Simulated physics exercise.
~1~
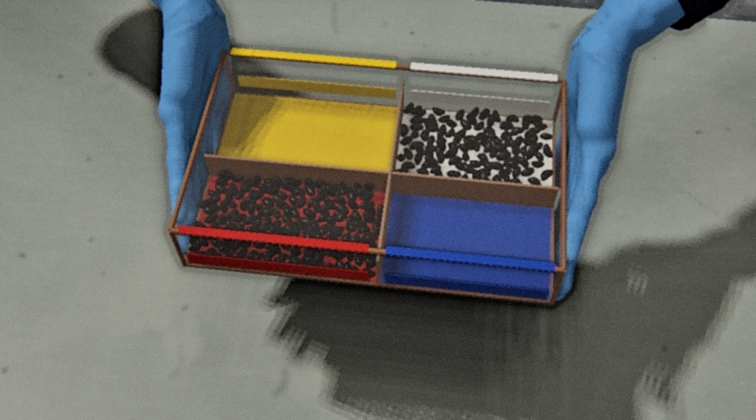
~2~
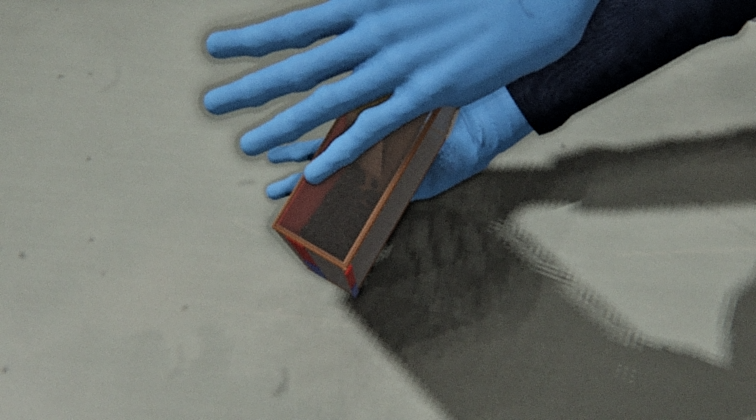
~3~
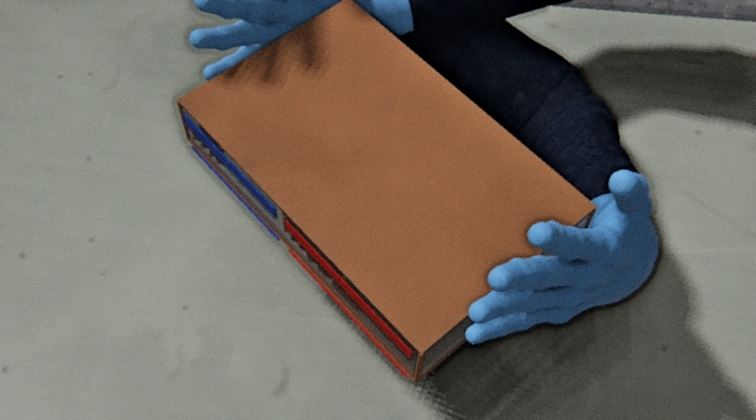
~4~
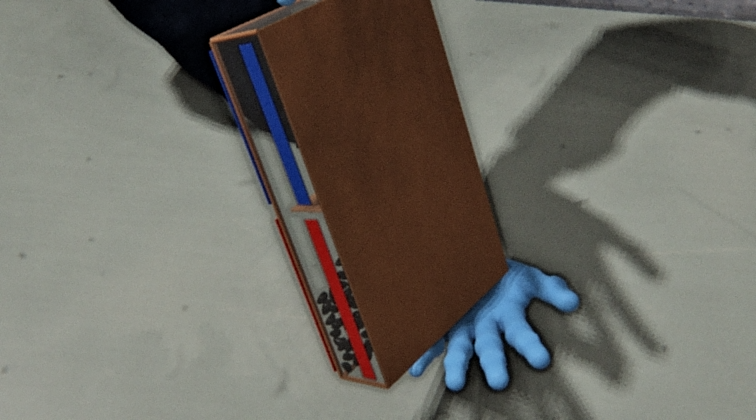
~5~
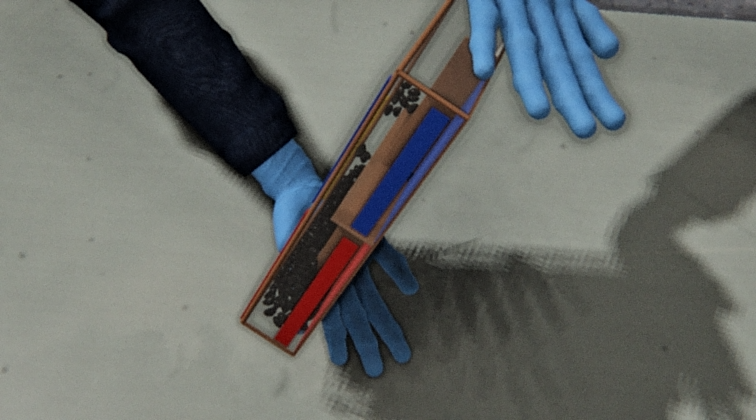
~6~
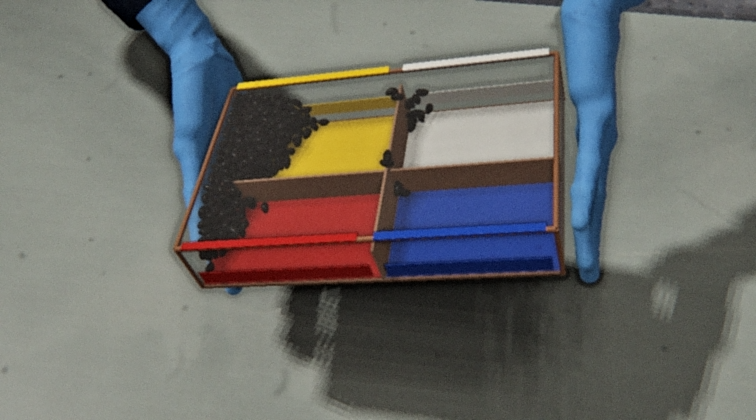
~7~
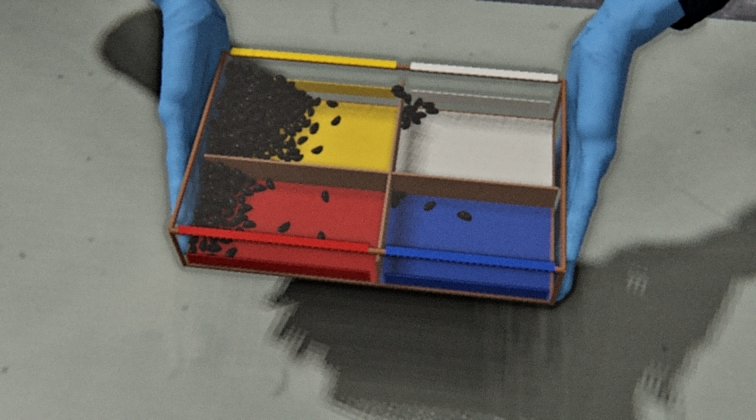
We see gloved hands holding a clear-lidded box of four coloured compartments, with black beans in the red and white ones. The hands turn it upside down and back upright, leaving most beans heaped in yellow, some in red, and only a few in white and blue.
